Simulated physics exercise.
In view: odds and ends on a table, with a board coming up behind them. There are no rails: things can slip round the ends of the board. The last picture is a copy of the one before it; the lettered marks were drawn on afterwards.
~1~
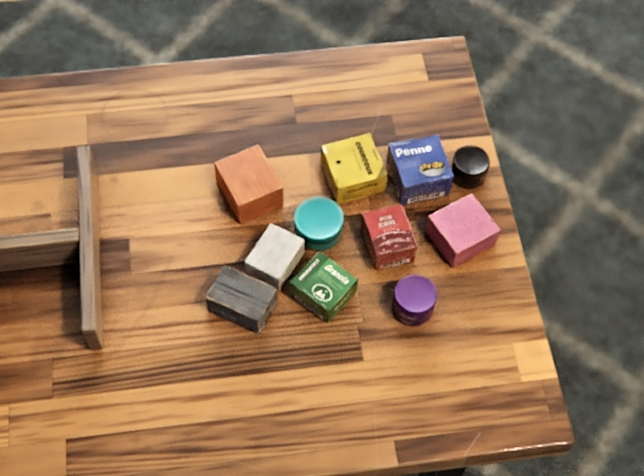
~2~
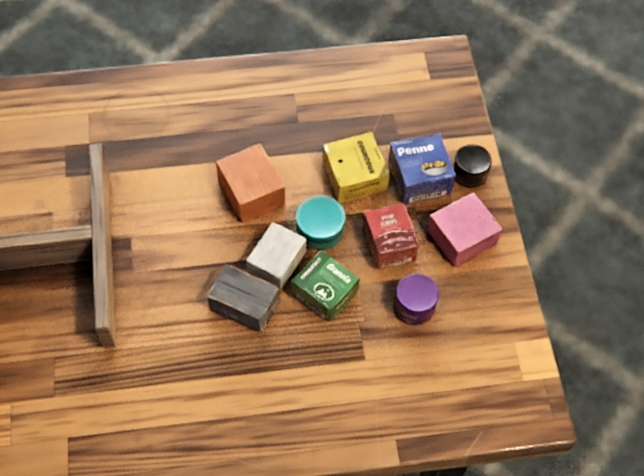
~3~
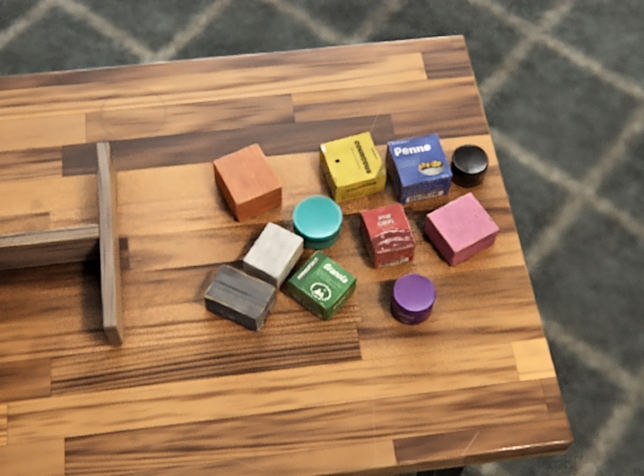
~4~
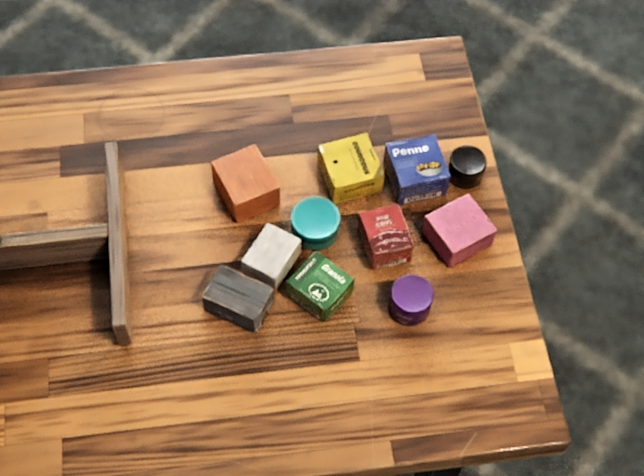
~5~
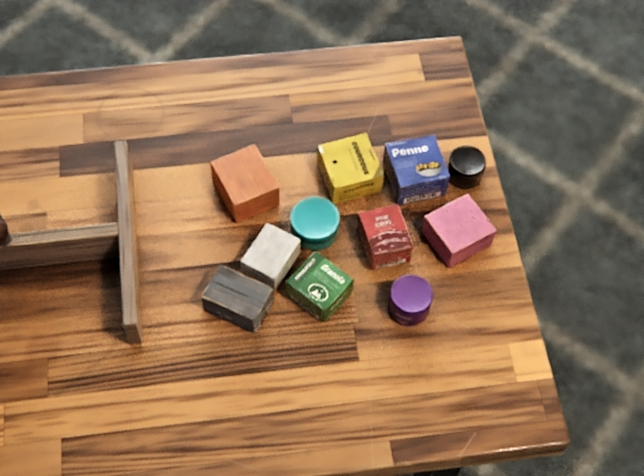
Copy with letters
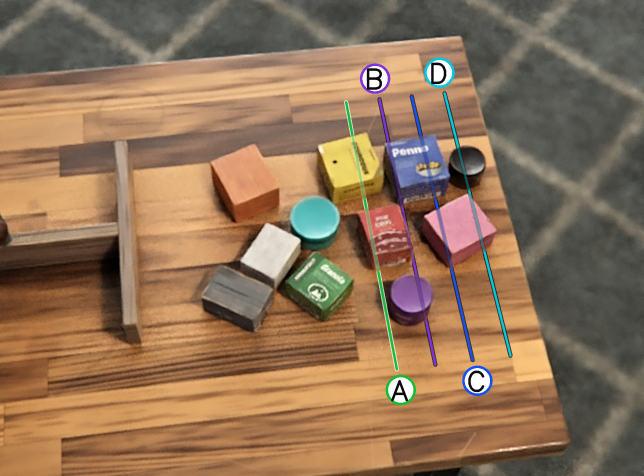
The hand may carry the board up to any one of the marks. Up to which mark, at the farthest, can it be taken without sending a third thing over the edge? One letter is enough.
A is the last line within the limit.
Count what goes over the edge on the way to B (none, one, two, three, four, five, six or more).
By then, three.
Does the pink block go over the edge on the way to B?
Yes.
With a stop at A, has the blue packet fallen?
No.
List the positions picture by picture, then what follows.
The first picture shows red box (388, 237); green packet (324, 288); blue packet (419, 169).
The second picture shows board (98, 231); turquoise tub (321, 223).
The third picture shows board (105, 229); orange block (248, 183).
The fourth picture shows board (115, 229); grey box (238, 299).
The fifth picture shows board (124, 228); pink block (458, 230); white block (271, 257); red box (384, 237).
On the marked copy, A at (370, 226); B at (405, 222); C at (440, 218); D at (475, 215).
With A. Early on, board (214, 218); grey box (265, 297); green packet (326, 284).
Further on, board (304, 209); black jar (474, 167); pink block (480, 234).
At the end, board (367, 203); black jar over the edge; pink block over the edge; two fallen.
As for the rest, B drops three; C drops six; D drops eight.
